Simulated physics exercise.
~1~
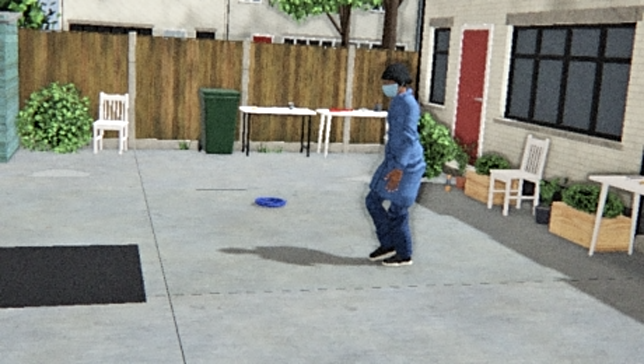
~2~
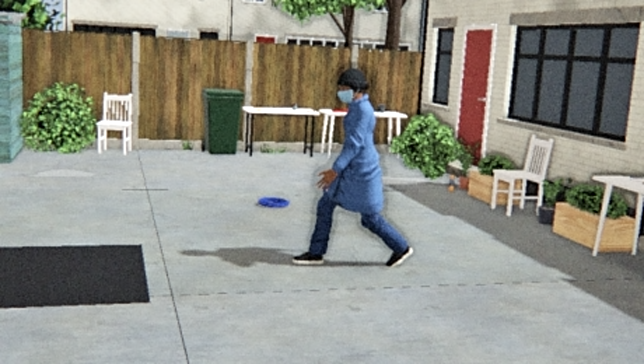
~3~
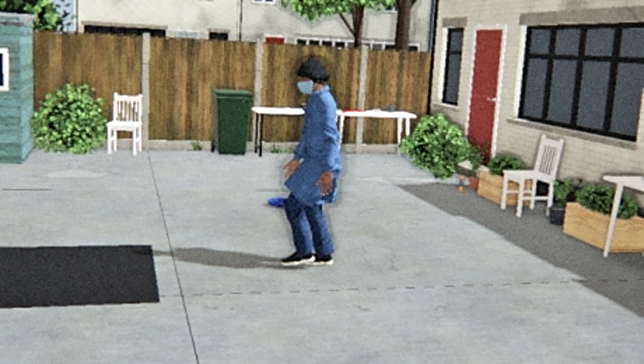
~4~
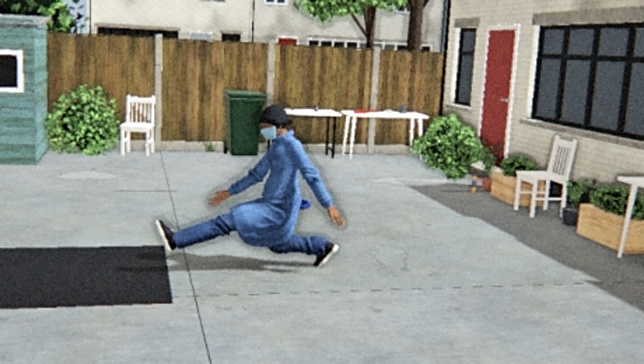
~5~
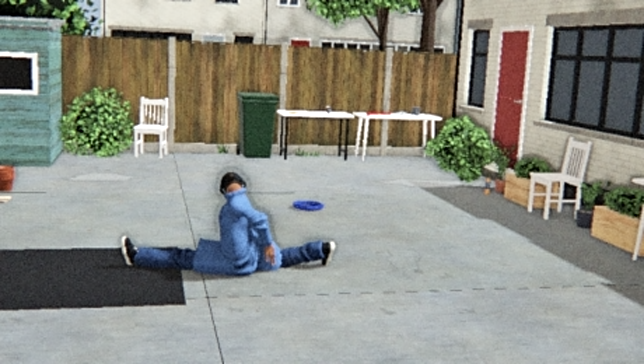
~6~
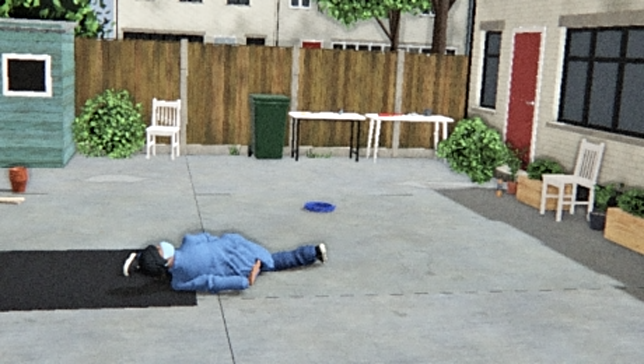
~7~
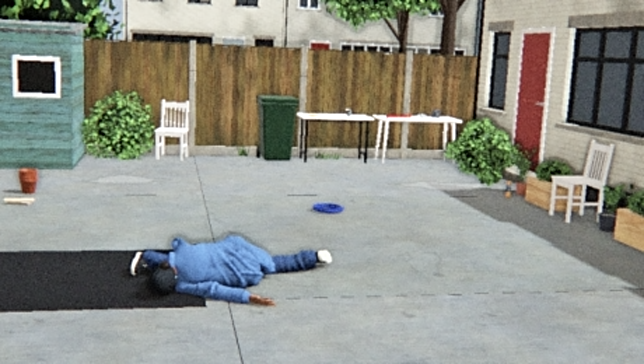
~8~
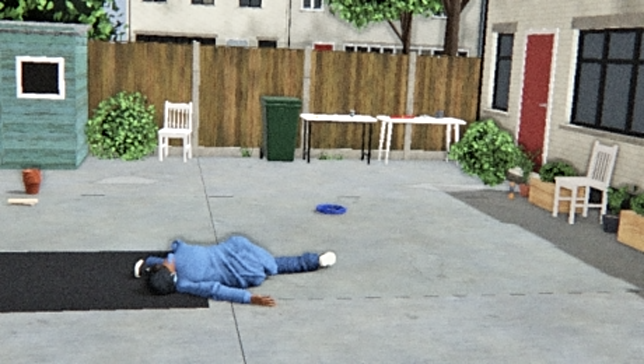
A masked person in blue walking left across a courtyard, sliding into a split, then slumping down, head on the black mat's edge.
